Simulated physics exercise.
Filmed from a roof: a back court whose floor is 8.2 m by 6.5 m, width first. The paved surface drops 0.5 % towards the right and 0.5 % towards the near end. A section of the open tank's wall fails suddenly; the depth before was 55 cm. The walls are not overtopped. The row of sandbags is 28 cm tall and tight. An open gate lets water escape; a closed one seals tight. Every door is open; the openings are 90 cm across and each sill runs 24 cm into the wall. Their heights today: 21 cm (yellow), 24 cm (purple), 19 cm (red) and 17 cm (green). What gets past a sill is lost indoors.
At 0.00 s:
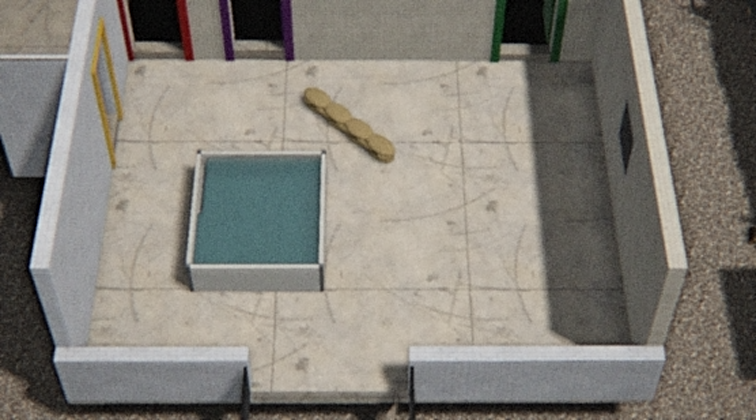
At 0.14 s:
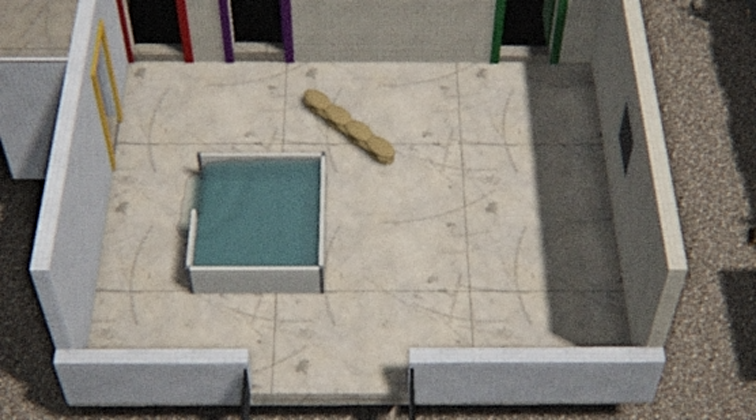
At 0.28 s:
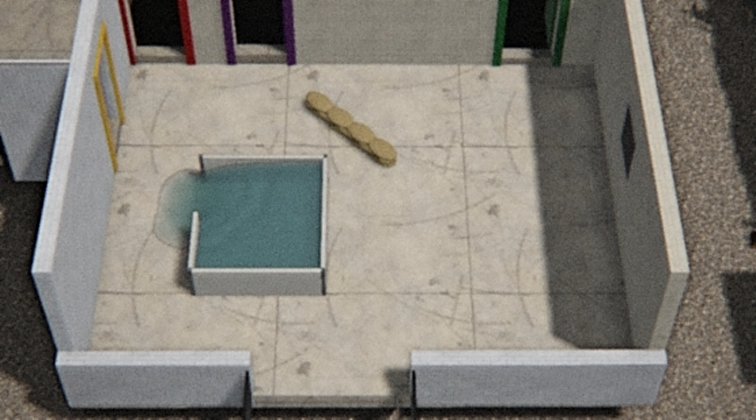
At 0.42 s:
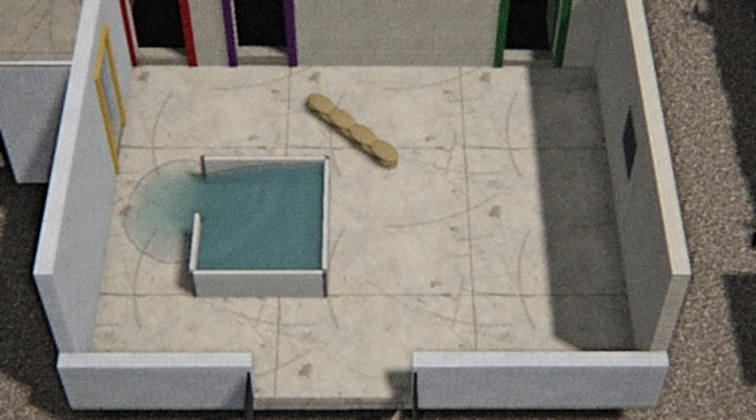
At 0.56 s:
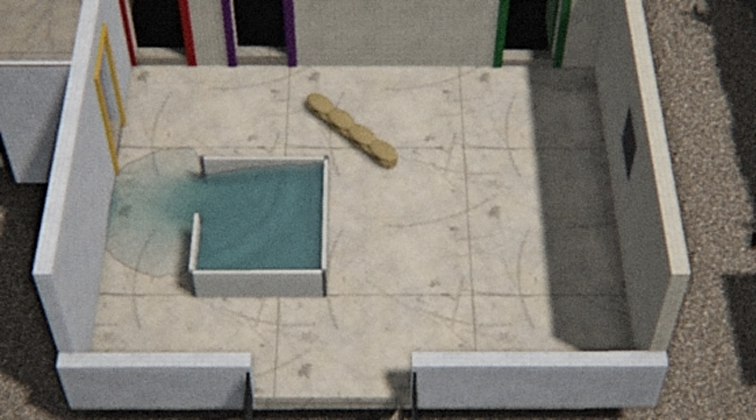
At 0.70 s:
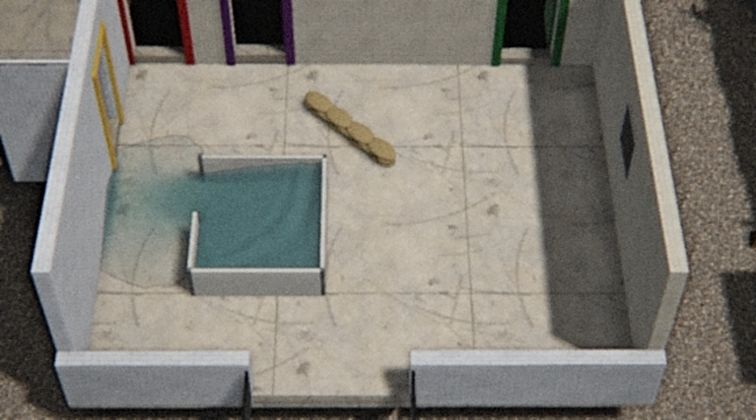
Water poured out through a gap that opened in the left side of a low-walled tank, spread across the pale court floor to the left-hand wall, and then widened along it.
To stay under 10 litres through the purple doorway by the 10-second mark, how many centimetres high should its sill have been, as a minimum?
Some 6 cm above the ground.
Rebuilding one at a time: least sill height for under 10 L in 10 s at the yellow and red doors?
Roughly 20 cm at yellow and 25 cm at red.
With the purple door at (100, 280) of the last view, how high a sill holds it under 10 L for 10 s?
Roughly 10.0 cm.
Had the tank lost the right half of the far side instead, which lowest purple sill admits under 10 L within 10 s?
Then roughly 23 cm.
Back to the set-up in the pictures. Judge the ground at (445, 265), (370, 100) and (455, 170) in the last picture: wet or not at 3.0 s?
In that order: Dry, dry, still dry.
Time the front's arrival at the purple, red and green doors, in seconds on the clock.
Purple 2.6 s, red 1.8 s, green 5.5 s.
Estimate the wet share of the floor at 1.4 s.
Some 10 per cent of it.
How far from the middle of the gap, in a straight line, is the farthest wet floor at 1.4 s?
Roughly 3.0 m.
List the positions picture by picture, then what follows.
In the first frame, the open tank at (258, 211) is whole and still, 55 cm deep; the purple door at (257, 19) is dry.
In the second frame, the front is at (184, 233), 0.2 m from the gap at (201, 200); 0.2 m2 of floor is wet, 55 cm left at the back.
In the third frame, water pours out at (203, 203) and has run 0.7 m, to (160, 232); about 9 cm deep outside, 55 cm at the back.
In the fourth frame, the gap is at (204, 205), the front 1.2 m out at (129, 225); the back of the open tank holds 55 cm.
In the fifth frame, the gap is at (204, 205), the front 1.5 m out at (116, 178); the back of the open tank holds 55 cm.
In the sixth frame, the front is at (118, 155), 1.6 m from the gap at (202, 203); 3.3 m2 of floor is wet, 52 cm left at the back; 2.5 m in a straight line remain to the purple door at (258, 23).
After 1.4 s water covers 10 % of the floor, deepest (36 cm) near (110, 208); it has not reached the purple door.
After 3.0 s water covers 25 % of the floor, deepest (27 cm) near (131, 64); 7 cm at the purple door, 0 litres in over its 24 cm sill.
After 10.0 s water covers 95 % of the floor, deepest (10 cm) near (613, 244); 5 cm at the purple door, 0 litres in over its 24 cm sill.
At the purple door as built, the water arrived by 2.6 s and peaked near 9 cm at 4.0 s.
Run again over the same 10 s with other heights there, 14 litres in over 5.5 cm, 8 litres over 6.5 cm. The limit of 10 litres is kept from about 6 cm up.
